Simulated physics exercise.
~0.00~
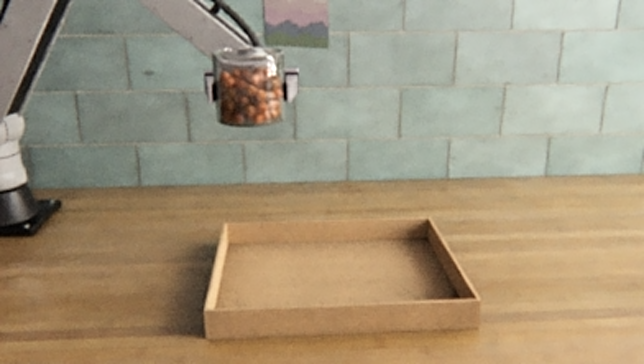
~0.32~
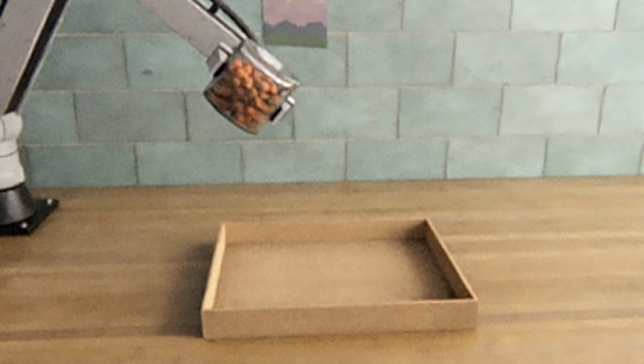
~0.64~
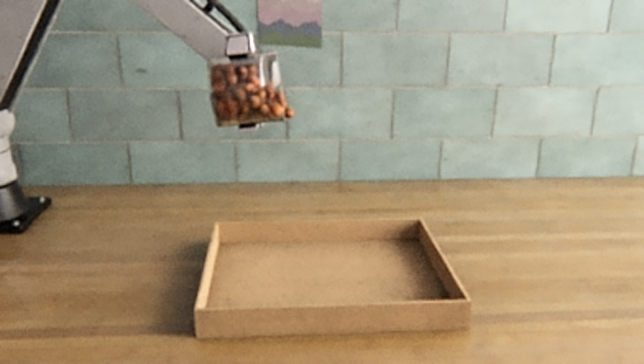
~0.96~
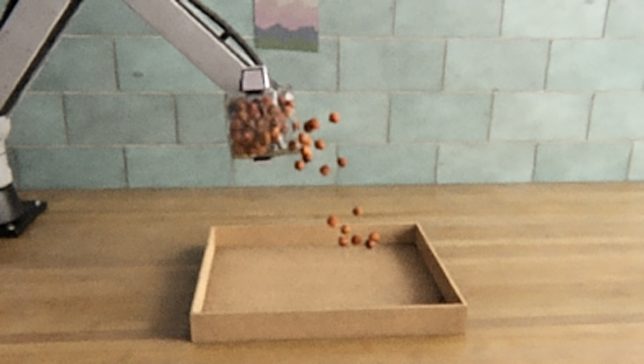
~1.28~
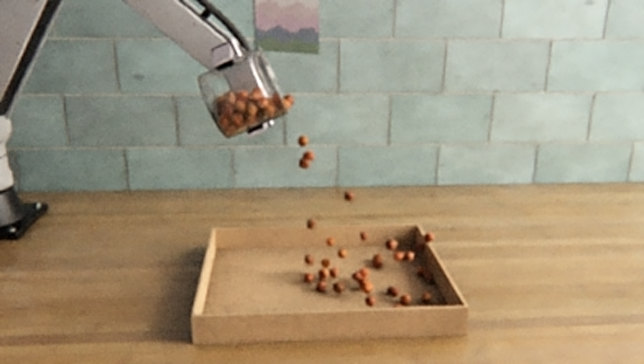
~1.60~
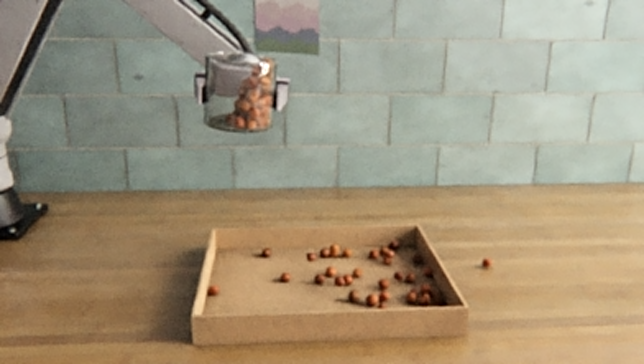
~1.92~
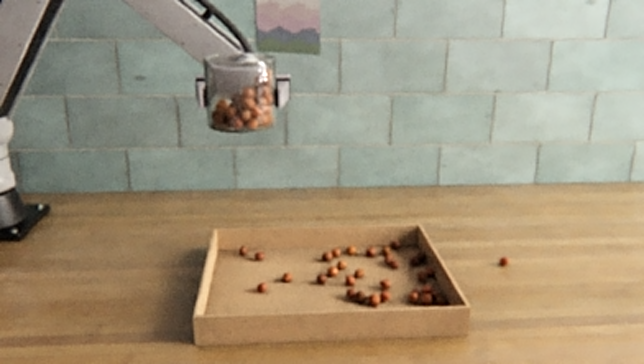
At the start, a robot arm holds a clear cup of hazelnuts upright above a shallow, empty tray on a wooden table, with a pale green tiled wall behind. The arm tips the cup to the right until the nuts slide to its rim. Hazelnuts then spill out in a loose stream, falling into the tray and scattering mostly over its right side. The arm turns the cup back upright, and the pouring stops. At the end, the cup is level and still partly filled, many nuts lie in the tray, and one rests on the table to the right.
